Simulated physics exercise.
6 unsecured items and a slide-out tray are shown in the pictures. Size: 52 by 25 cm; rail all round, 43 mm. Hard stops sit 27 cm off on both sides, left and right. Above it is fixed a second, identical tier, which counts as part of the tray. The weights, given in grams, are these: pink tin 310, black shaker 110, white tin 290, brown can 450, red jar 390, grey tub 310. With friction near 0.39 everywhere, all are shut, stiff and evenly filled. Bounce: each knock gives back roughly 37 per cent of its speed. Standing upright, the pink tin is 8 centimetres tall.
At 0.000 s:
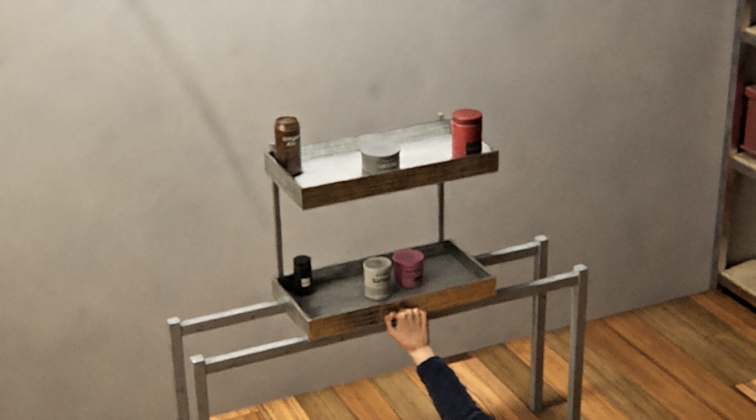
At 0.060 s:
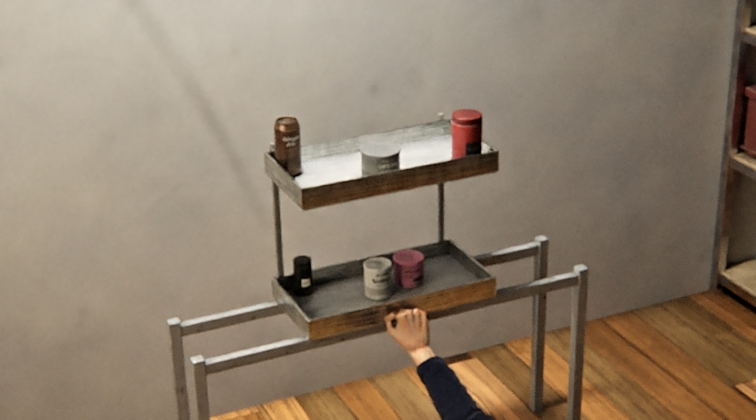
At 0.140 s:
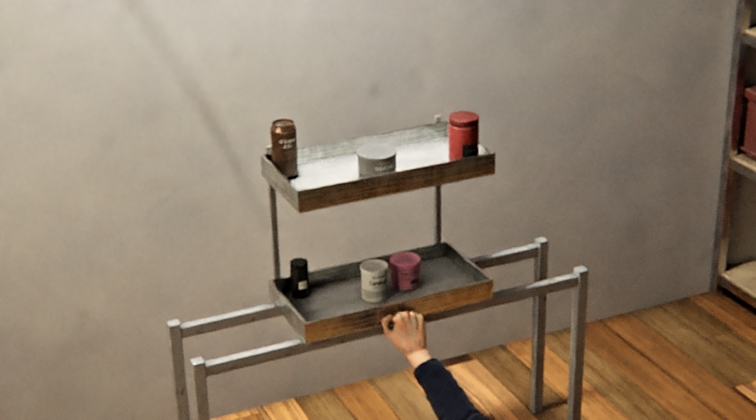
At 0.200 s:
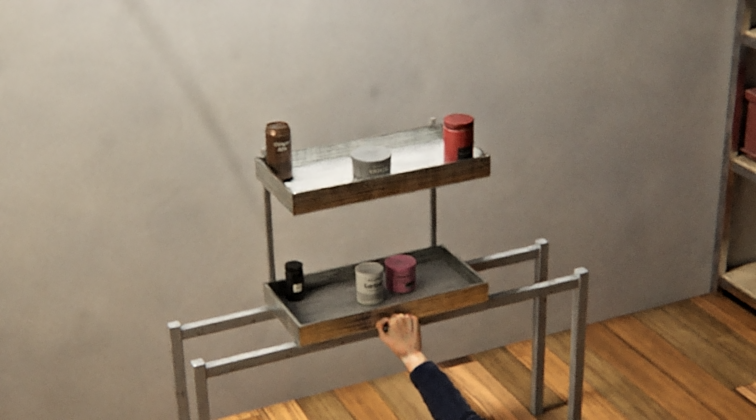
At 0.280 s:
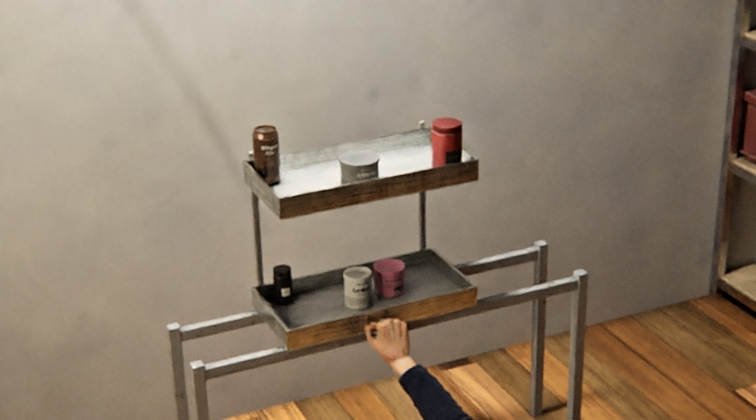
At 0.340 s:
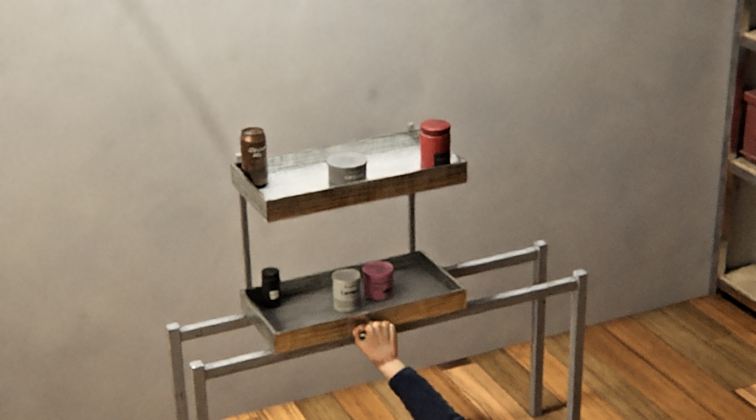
In a room with a plain wall and wooden floor, a two-tier tray holding cans, tins and a small black shaker sits midway along metal rails. A hand gripping its lower front edge barely moves at first, then slides the whole tray a short way left, the containers riding along.
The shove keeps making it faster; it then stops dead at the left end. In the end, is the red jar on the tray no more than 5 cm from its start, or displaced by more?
Off its mark.
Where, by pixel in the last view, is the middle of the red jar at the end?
It comes to rest near (325, 171).
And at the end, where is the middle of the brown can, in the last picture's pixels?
Rest position, about (173, 167) px.
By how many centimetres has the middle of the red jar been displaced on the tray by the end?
I'd say about 12 cm between start and finish.
By 0.64 s, tray 27 cm left; red jar 6 cm from its spot near (347, 166); brown can tilted 21°; white tin 6 cm from its spot.
By 0.74 s, tray 27 cm left; red jar 11 cm from its spot near (329, 170); brown can tilted 31°; white tin 11 cm from its spot.
By 1.24 s, tray 27 cm left; red jar 12 cm from its spot near (325, 171); brown can tilted 31°; pink tin 12 cm from its spot.
When it is over (3.4 s), not toppled but over 5 cm from the start, pink tin, white tin, red jar and grey tub; the other 2 within 5 cm of the start. End places, in pixels of the last picture, red jar near (325, 171).
